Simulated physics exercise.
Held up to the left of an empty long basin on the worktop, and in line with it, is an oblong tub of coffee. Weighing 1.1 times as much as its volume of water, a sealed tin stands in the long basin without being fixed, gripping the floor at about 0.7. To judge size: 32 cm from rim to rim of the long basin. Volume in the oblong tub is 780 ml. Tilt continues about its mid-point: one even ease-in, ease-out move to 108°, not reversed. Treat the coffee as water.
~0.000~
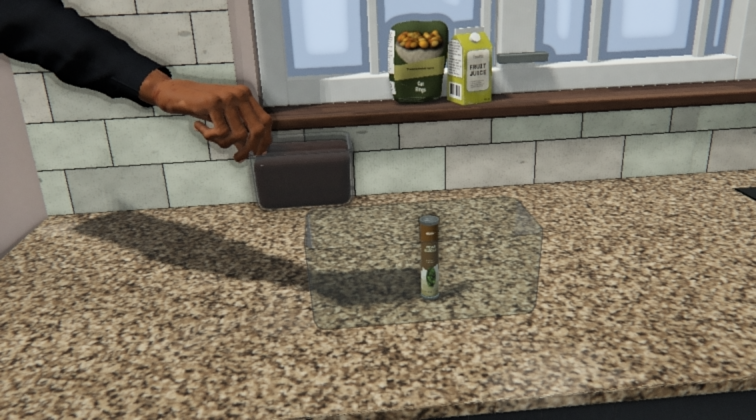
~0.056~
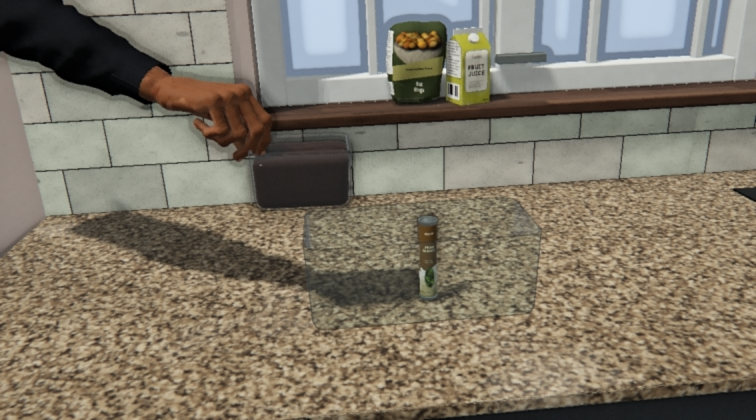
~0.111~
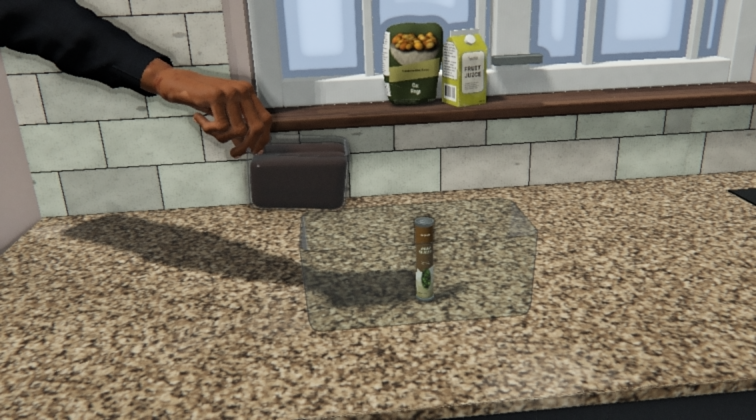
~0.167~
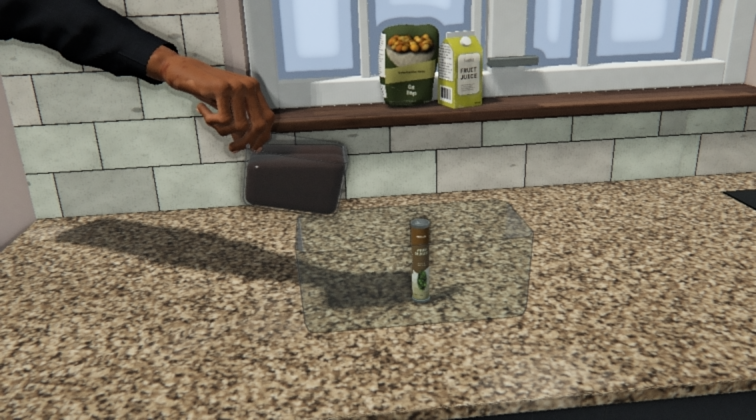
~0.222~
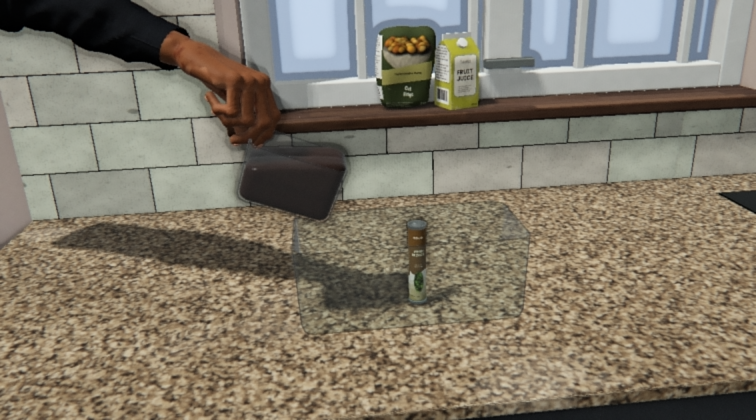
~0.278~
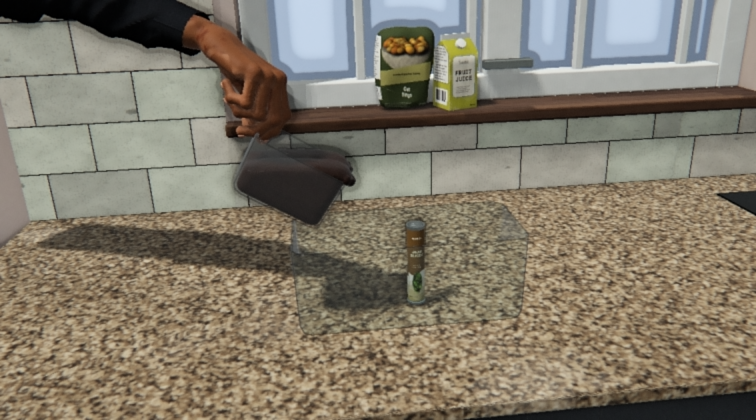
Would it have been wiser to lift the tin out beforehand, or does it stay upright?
It does not come down.
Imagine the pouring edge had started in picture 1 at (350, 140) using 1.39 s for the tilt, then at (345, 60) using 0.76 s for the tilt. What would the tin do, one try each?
In the first try it remains standing; in the second it comes down.
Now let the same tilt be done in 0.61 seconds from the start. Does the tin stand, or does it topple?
The tin stays on its base.
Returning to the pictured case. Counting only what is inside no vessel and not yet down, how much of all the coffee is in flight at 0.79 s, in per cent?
Some 2 % is up in the air.
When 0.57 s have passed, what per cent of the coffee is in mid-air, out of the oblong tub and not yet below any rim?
22 %.
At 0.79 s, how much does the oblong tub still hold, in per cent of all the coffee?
Remaining share: Approx. 4 %.
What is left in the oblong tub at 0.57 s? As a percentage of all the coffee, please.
I'd put it near 26 percent.
Then, 0.57 s in, the tilt is 93° and 25 per cent is still to pour; the tin stands where it began.
Then, 0.79 s in, the tilt is 108° and 4 per cent is still to pour; the tin stands where it began.
Then, 1.01 s in, the tilt is 108° and 0 per cent is still to pour; the tin stands where it began.
Then, 1.26 s in, the tilt is 108° and 0 per cent is still to pour; the tin stands where it began.
Finally, the tin stands where it began.
